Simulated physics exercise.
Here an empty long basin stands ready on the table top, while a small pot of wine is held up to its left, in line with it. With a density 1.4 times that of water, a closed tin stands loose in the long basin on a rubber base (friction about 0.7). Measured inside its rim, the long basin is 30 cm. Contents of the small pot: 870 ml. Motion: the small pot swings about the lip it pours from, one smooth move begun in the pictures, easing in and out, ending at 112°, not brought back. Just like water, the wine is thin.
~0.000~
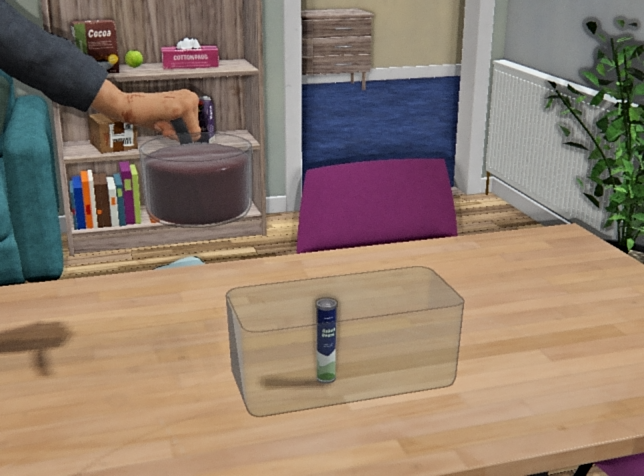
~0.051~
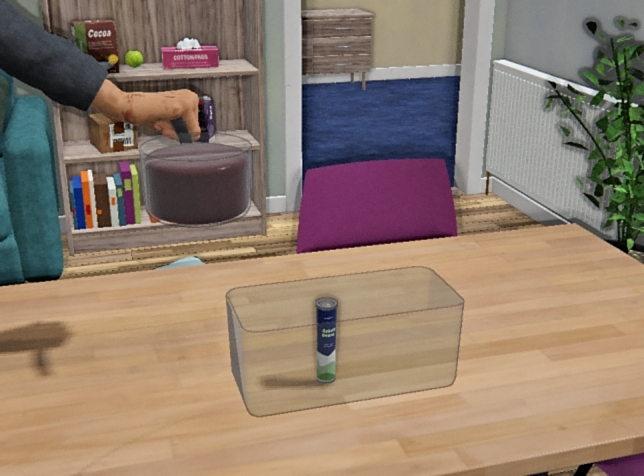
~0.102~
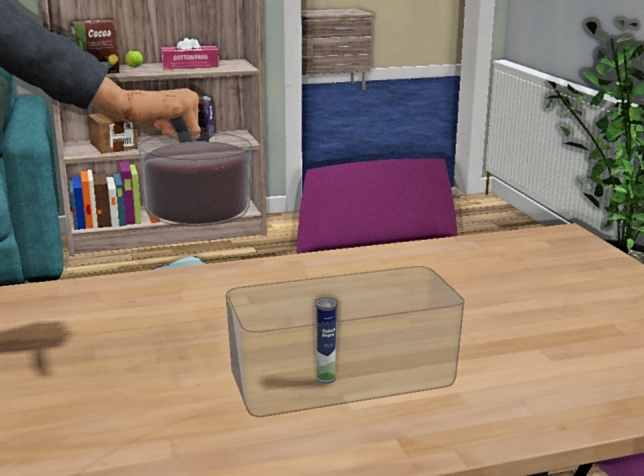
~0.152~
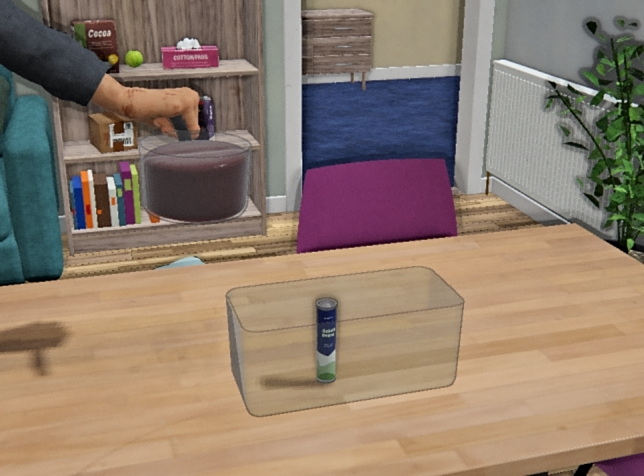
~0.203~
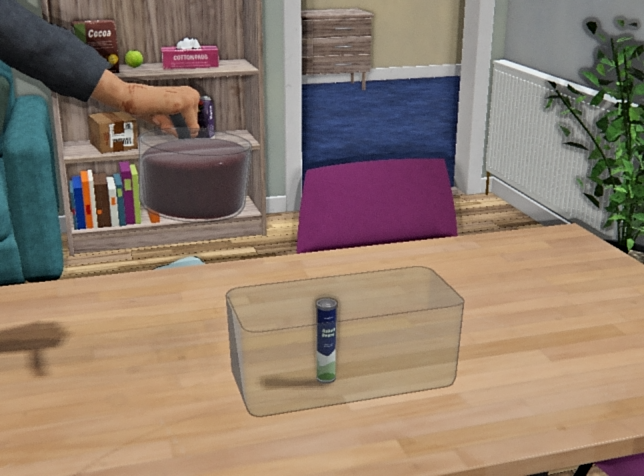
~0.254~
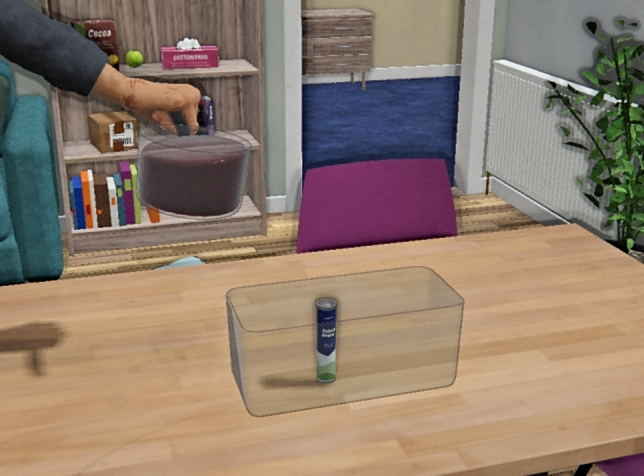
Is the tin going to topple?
No - I'd say it will ride it out.
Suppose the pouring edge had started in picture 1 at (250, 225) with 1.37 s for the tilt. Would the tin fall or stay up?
Result: Tin tipped over.
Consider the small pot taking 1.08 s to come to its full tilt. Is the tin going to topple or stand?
So the tin will hold steady.
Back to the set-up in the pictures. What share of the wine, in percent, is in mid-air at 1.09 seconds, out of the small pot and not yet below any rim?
Estimate: Around 28 per cent.
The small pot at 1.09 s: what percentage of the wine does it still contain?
12 %.
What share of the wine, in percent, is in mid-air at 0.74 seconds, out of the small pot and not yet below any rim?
Near 28 per cent at that time.
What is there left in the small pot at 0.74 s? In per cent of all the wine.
At that time about 66 in a hundred parts are still held.
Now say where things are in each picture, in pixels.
In the first frame, it leans 0°; its right rim is at (250, 144); the wine meets the walls at (143, 160) and (247, 152); the long basin's rim runs from (234, 312) to (447, 285); the tin's top is at (327, 307).
In the second frame, it leans 0°; its right rim is at (250, 144); the wine meets the walls at (143, 160) and (247, 152).
In the third frame, it leans 2°; its right rim is at (250, 144); the wine meets the walls at (142, 159) and (247, 150).
In the fourth frame, it leans 3°; its right rim is at (249, 144); the wine meets the walls at (142, 158) and (246, 149).
In the fifth frame, it leans 6°; its right rim is at (249, 144); the wine meets the walls at (142, 154) and (246, 147).
In the sixth frame, it leans 9°; its right rim is at (249, 144); the wine meets the walls at (140, 152) and (246, 144).
After 0.74 s the tilt is 63° and 67 per cent is still to pour; the tin stands where it began.
After 1.09 s the tilt is 101° and 12 per cent is still to pour; the tin stands where it began.
After 1.47 s the tilt is 112° and 0 per cent is still to pour; the tin stands where it began.
After 1.87 s the tilt is 112° and 0 per cent is still to pour; the tin stands where it began.
In the end the tin stands where it began.
